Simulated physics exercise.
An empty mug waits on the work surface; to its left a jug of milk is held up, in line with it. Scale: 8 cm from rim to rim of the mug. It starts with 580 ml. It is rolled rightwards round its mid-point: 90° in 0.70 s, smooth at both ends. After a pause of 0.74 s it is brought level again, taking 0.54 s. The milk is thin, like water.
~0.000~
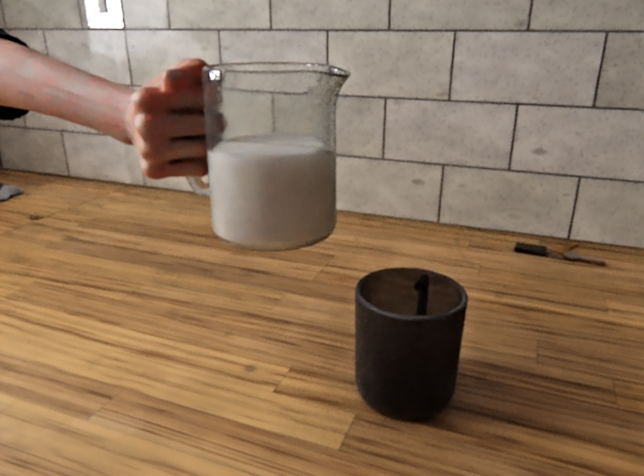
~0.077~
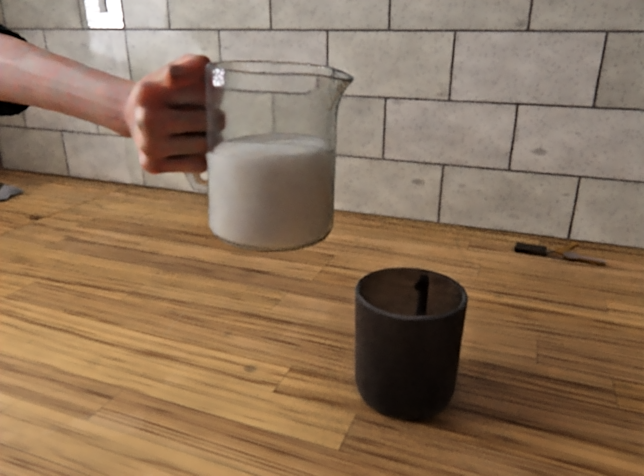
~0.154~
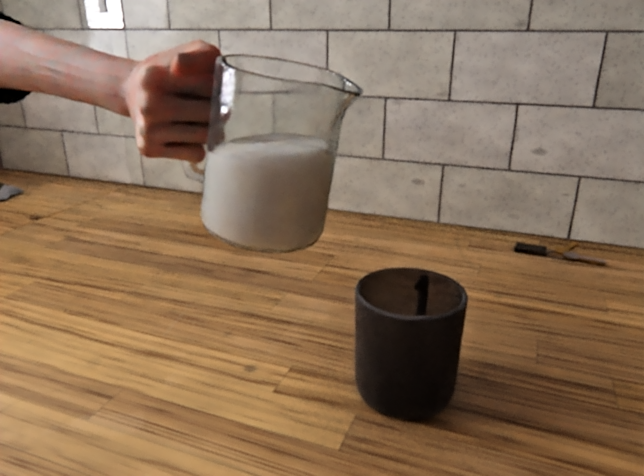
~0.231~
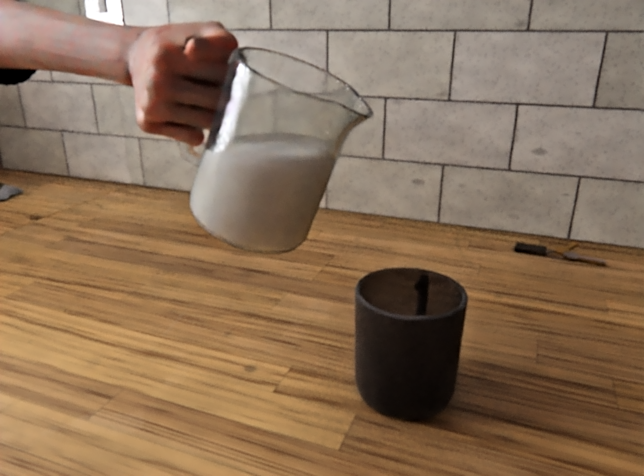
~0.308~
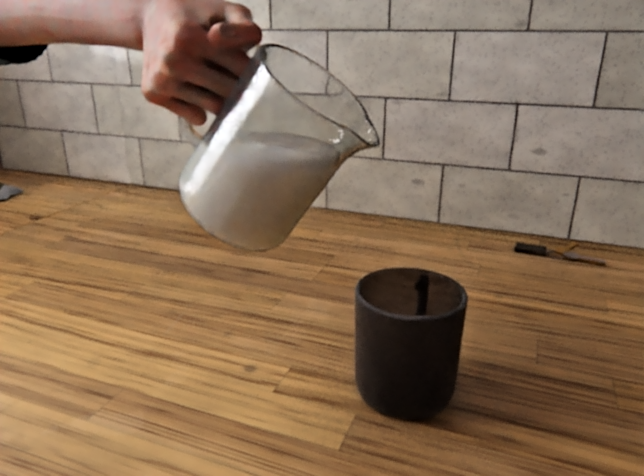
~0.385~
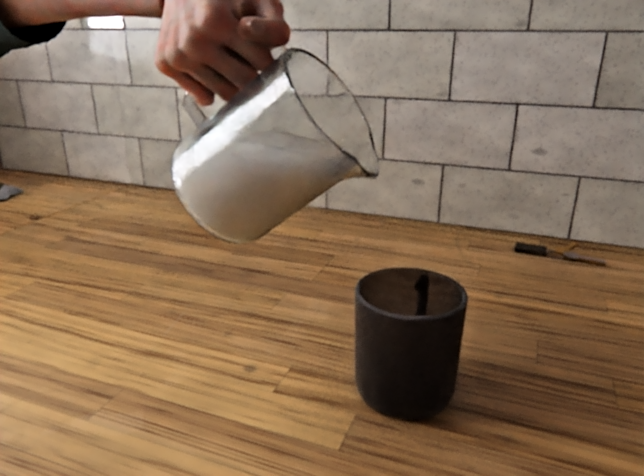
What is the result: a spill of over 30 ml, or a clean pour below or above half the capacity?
Expect this: A mess beside it.
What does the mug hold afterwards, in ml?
Some 480 ml.
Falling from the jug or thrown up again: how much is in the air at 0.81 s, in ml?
Some 90 ml.
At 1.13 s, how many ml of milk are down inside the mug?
About 400 ml.
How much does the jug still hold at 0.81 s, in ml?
Some 250 ml.
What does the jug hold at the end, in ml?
About 50 ml.
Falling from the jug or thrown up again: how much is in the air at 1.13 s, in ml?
Close to 50 ml.
Then, 0.81 s in, the tilt is 90° and the mug has 240 ml, the jug 250 ml, and 0 ml is on the work surface.
Then, 1.13 s in, the tilt is 90° and the mug has 400 ml, the jug 105 ml, and 25 ml is on the work surface.
Then, 1.46 s in, the tilt is 90° and the mug has 470 ml, the jug 55 ml, and 50 ml is on the work surface.
Then, 1.82 s in, the tilt is 19° and the mug has 485 ml, the jug 45 ml, and 55 ml is on the work surface.
Finally, the mug has 485 ml, the jug 45 ml, and 55 ml is on the work surface.
